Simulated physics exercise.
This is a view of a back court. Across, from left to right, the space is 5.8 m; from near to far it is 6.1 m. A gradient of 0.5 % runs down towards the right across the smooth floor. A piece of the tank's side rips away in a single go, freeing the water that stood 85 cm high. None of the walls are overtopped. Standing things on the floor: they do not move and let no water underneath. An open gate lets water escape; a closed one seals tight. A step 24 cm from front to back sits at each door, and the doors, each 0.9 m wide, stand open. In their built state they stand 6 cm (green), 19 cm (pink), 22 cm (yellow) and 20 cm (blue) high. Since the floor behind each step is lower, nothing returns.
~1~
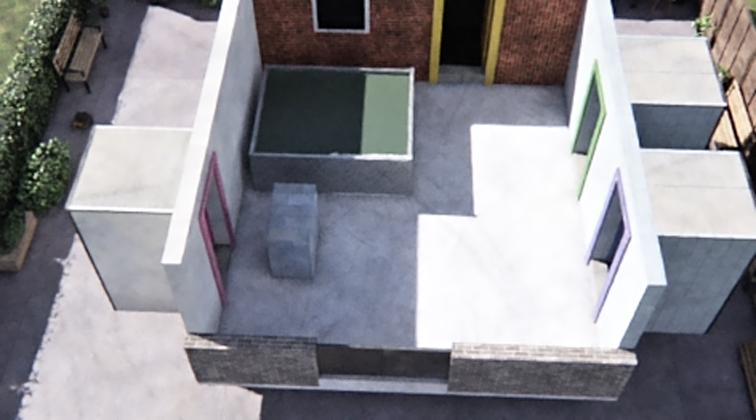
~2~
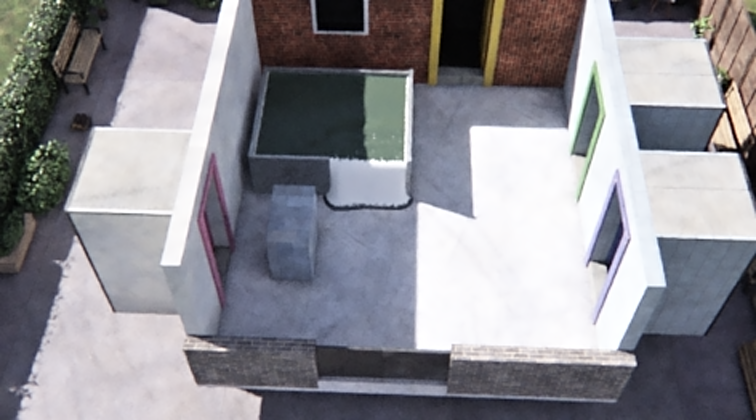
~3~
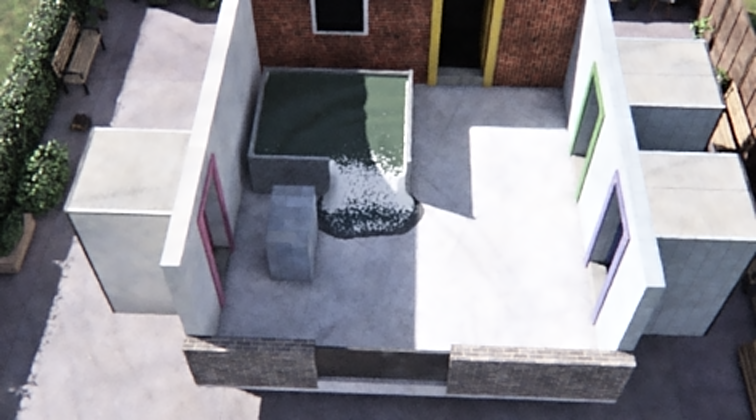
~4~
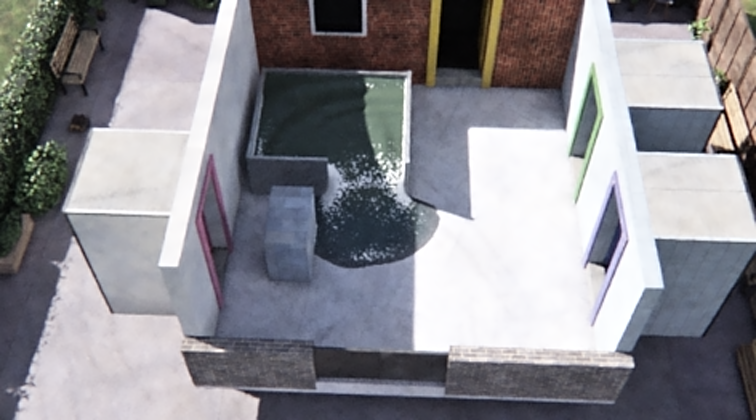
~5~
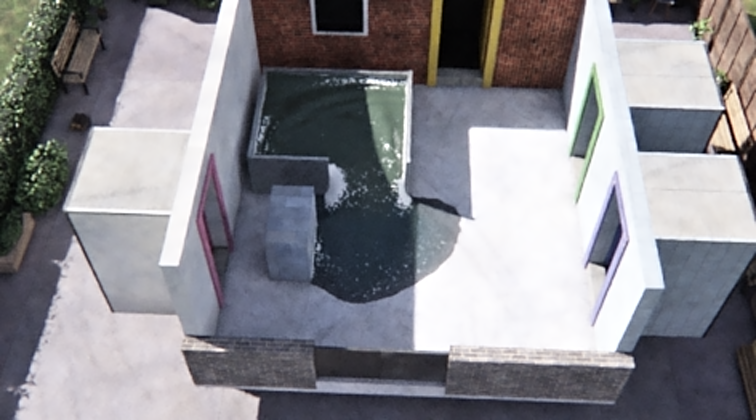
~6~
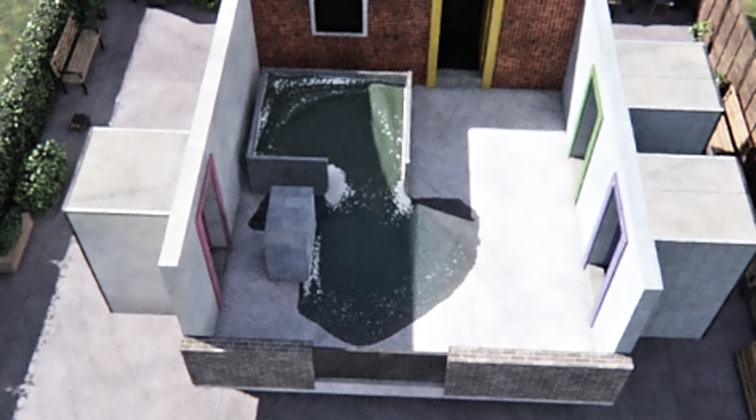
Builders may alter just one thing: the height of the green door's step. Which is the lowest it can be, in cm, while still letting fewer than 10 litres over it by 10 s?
No lower than about 6.5 cm.
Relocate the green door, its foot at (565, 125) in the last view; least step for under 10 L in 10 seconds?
You'd want it roughly 17 cm high.
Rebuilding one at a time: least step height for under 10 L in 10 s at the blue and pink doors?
About 23 cm at blue and about 9.5 cm at pink.
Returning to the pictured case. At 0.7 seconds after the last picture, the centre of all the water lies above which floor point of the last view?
The balance point sits at roughly (348, 192).
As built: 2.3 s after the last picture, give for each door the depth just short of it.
At the green door the depth is 0 cm, at pink 12 cm, at yellow 0 cm and at blue 25 cm.
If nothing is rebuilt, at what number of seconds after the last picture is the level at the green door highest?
About 7.0 seconds.
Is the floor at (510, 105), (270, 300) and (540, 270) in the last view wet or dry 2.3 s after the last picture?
So the three spots come out spared, swamped, swamped, in that order.
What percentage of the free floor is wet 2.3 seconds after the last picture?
Roughly 60 percent.
Then, 0.7 s after the last picture water covers 40 % of the floor, deepest (44 cm) near (376, 207); it has not reached the green door.
Then, 2.3 s after the last picture water covers 60 % of the floor, deepest (44 cm) near (586, 379); it has not reached the green door.
Then, 9.3 s after the last picture water covers 95 % of the floor, deepest (24 cm) near (334, 100); 8 cm at the green door, 15 litres in over its 6 cm step.
At the green door as built, the water peaked near 9 cm, 6.9 s after the last picture.
With a step of 6 cm, 15 litres would have come in within the 10 s; with 8.5 cm, 1 litre. So under 10 litres takes about 6.5 cm.
